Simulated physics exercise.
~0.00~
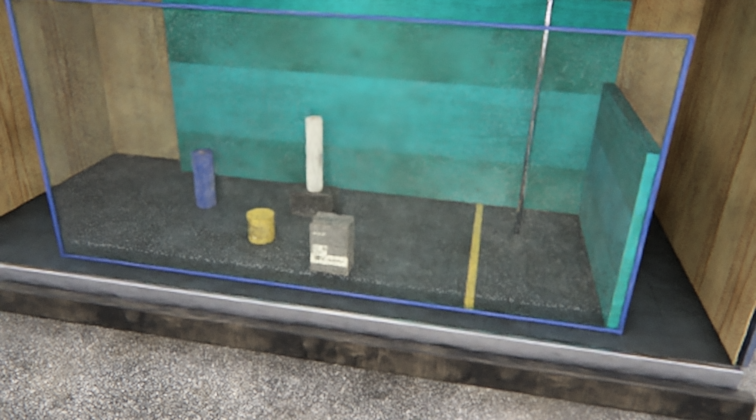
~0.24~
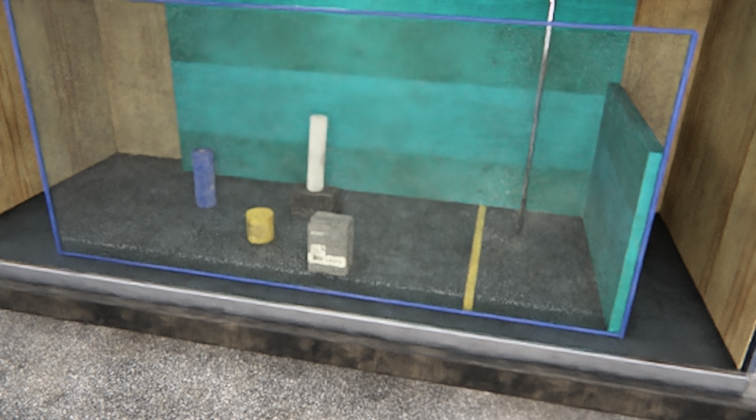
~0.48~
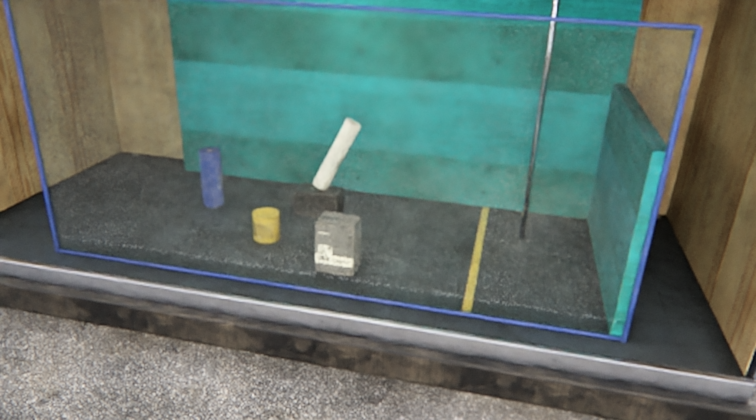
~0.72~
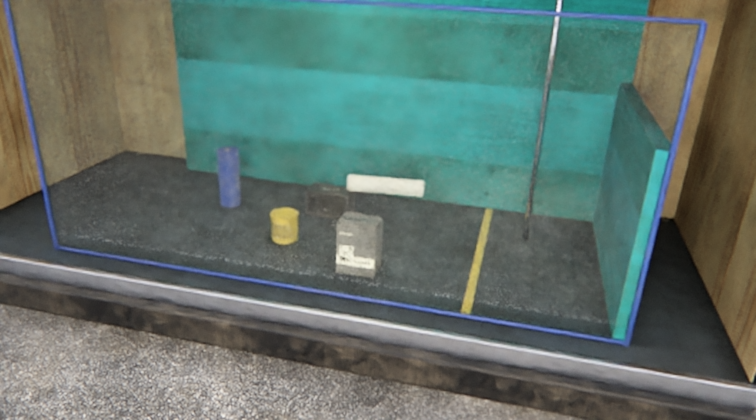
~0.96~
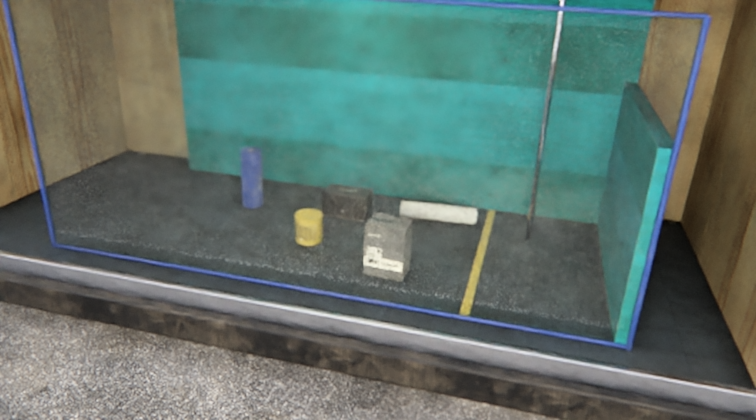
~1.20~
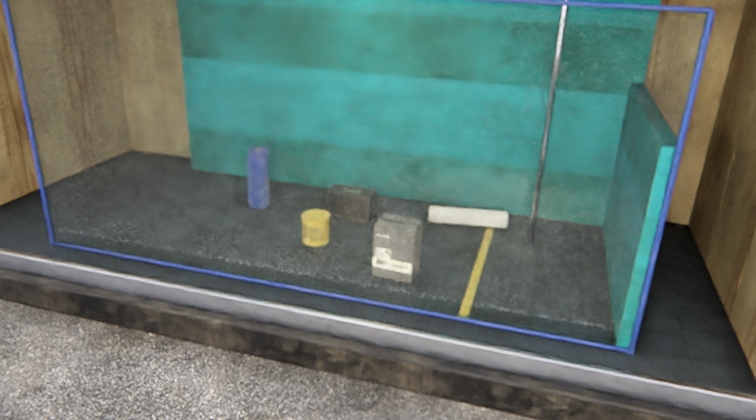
A white roll standing on a dark box tips to the right and drops onto its side, then slides right as the box, blue roll, yellow bucket and grey pack shift the same way, ending with its middle short of the yellow line and the others left of it.
